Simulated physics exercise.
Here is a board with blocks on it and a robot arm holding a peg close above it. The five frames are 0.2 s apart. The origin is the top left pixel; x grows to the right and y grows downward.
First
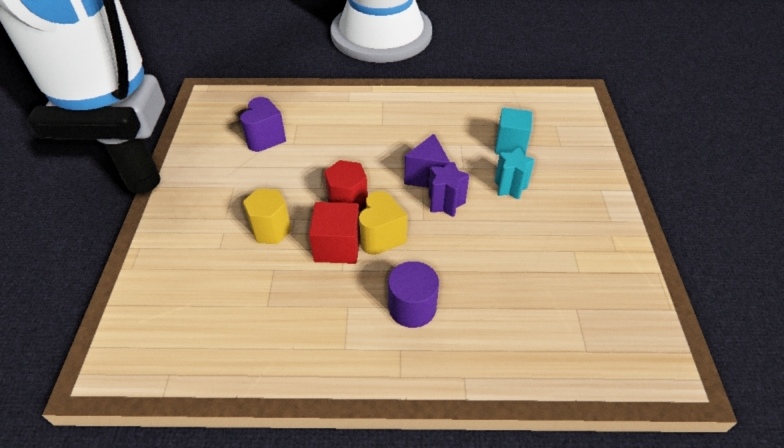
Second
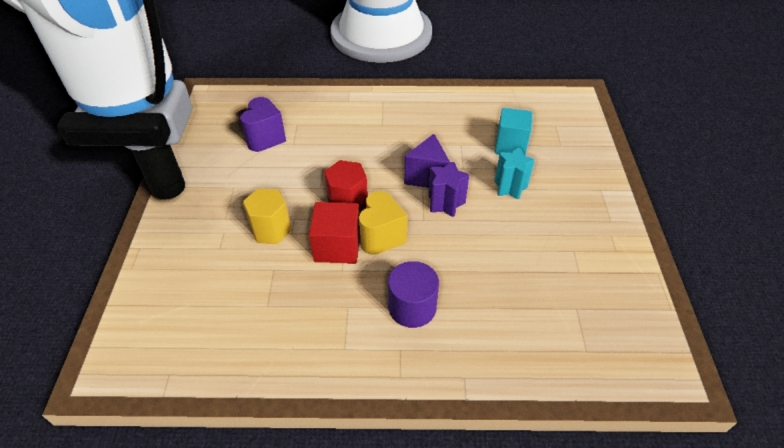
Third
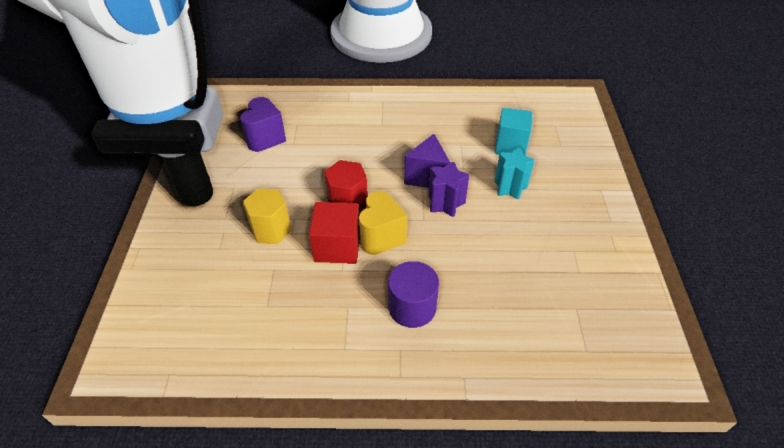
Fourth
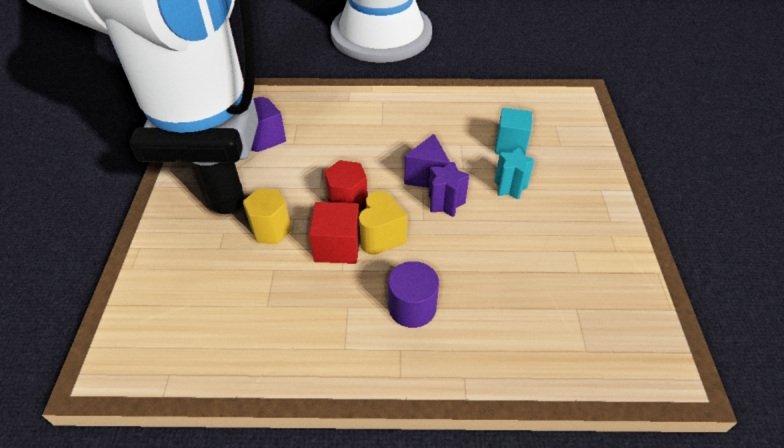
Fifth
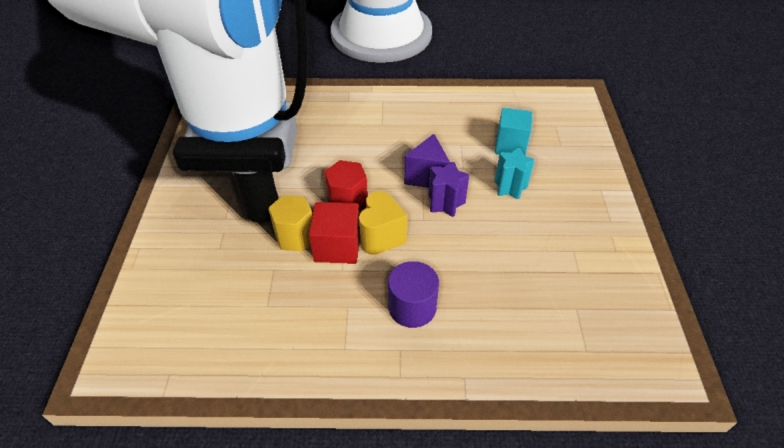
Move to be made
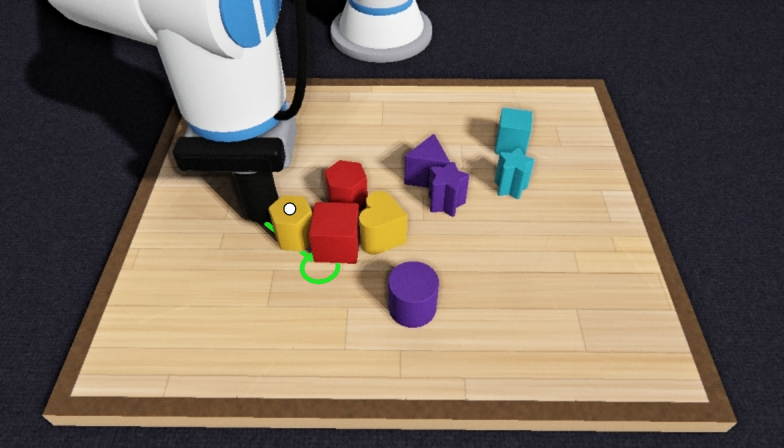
Robot arm moving its black peg rightward over a wooden board, nudging a yellow hexagonal block up beside a red square one.
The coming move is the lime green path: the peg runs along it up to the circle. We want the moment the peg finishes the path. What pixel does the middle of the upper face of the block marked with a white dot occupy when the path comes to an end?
The spot you're after is about (356, 242) in the image.
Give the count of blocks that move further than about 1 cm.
I foresee three or more blocks being moved.
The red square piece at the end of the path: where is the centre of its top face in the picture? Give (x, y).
If I read the scene right, the answer is (399, 235).
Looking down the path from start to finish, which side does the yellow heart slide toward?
Towards the left-hand side.
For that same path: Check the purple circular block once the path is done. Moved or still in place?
My prediction: It remains in place.
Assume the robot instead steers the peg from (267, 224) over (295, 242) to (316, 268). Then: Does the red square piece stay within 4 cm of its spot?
No, that is not what happens.
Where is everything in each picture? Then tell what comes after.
Lower end of the peg (144, 183), tops of blocks, yellow hexagonal block (264, 202), red square piece (334, 219), red hexagonal block (345, 174), yellow heart (381, 210), purple circular block (414, 281), in the first picture.
Peg (169, 189), blocks as before, in the second picture.
Peg (197, 195), blocks as before, in the third picture.
Peg (228, 203), blocks as before, in the fourth picture.
Peg (263, 211), yellow hexagonal block (290, 209), red square piece (334, 219), red hexagonal block (345, 174), yellow heart (381, 210), purple circular block (414, 281), in the fifth picture.
The drawn path runs straight from (267, 224) to (320, 267); the dot is on the yellow hexagonal block.
The first path, step by step. Halfway along, peg (291, 233); yellow hexagonal block (324, 224), turned 30° anticlockwise; red square piece (366, 227); yellow heart (405, 210), turned 40° anticlockwise.
At the end, peg (318, 255); yellow hexagonal block (356, 242), turned 45° anticlockwise; red square piece (399, 235); red hexagonal block not moved; yellow heart (425, 209), turned 65° anticlockwise; purple circular block not moved.
